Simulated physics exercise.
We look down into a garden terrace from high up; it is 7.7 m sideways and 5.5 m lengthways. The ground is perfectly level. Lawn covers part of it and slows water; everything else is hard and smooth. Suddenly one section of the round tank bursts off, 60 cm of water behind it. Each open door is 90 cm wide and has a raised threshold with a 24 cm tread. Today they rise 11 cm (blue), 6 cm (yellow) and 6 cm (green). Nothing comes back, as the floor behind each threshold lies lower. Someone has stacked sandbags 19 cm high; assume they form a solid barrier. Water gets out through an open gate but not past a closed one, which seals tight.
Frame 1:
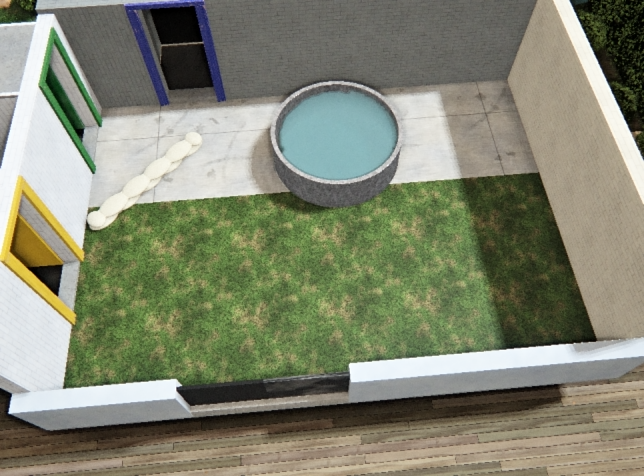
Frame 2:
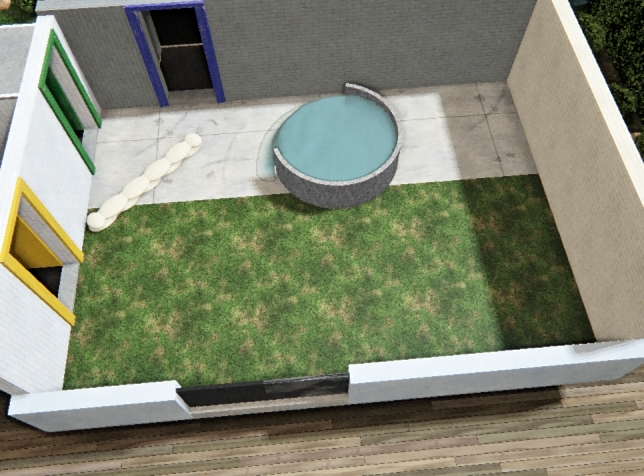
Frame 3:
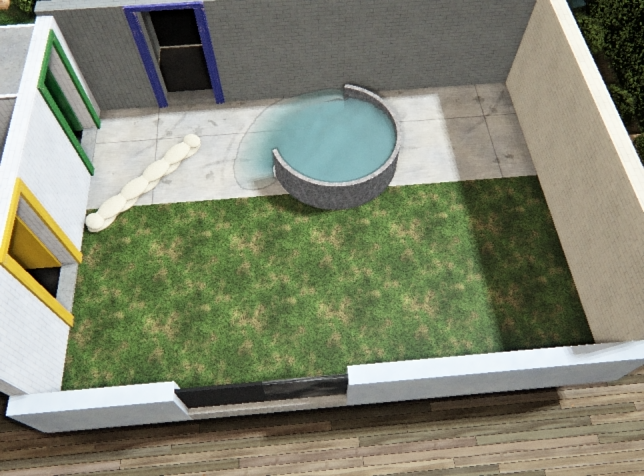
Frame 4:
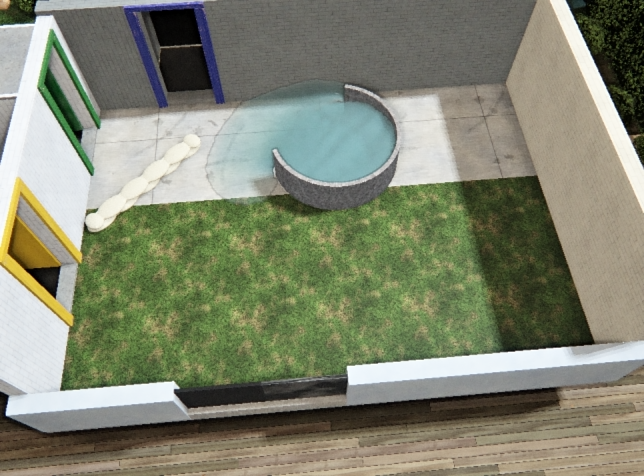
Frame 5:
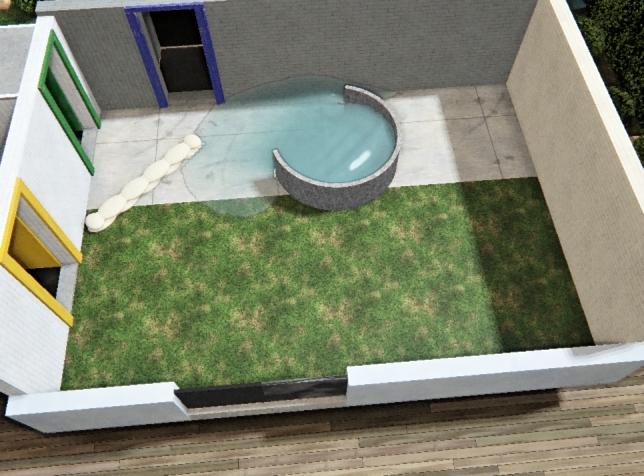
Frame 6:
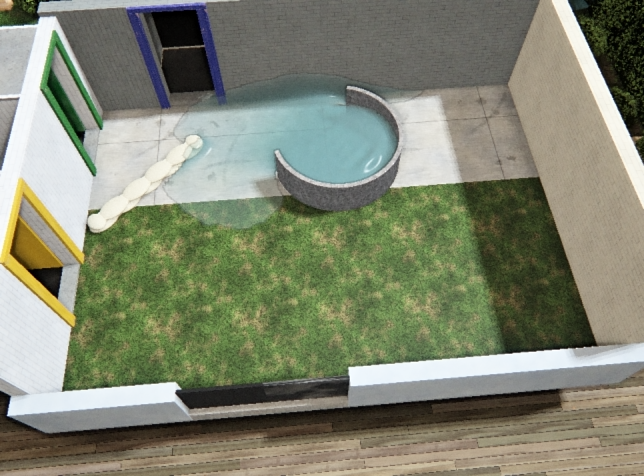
A round tank of still water stood in a walled garden until a section of its left side vanished, and water spread out leftward across the pale paving, reaching the sandbags and the grass edge.
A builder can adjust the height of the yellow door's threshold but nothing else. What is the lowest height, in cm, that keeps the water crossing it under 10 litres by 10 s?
About 6.5 cm.
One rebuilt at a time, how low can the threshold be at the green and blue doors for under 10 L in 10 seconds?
Some 29 cm for green, some 16 cm for blue.
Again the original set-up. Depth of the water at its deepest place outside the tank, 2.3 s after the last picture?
Max depth: Around 37 cm.
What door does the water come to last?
That would be the yellow one, last in line.
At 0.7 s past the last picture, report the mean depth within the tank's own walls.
Around 27 cm deep on average.
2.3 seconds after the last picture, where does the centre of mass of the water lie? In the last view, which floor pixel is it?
The centre of all the water is around (247, 155).
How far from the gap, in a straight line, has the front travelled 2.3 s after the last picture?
About 5.0 m.
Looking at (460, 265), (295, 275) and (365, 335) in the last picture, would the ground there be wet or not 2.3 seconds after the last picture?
Untouched; untouched; untouched.
Then, 0.7 s after the last picture water covers 25 % of the floor, deepest (36 cm) near (103, 114); it has not reached the yellow door.
Then, 2.3 s after the last picture water covers 40 % of the floor, deepest (37 cm) near (89, 212); 7 cm at the yellow door, 0 litres in over its 6 cm threshold.
Then, 9.3 s after the last picture water covers 90 % of the floor, deepest (8 cm) near (88, 221); 6 cm at the yellow door, 12 litres in over its 6 cm threshold.
At the yellow door as built, the water peaked near 10 cm, 2.9 s after the last picture.
With a threshold of 5 cm, 21 litres would have come in within the 10 s; with 8 cm, 3 litres. So under 10 litres takes about 6.5 cm.
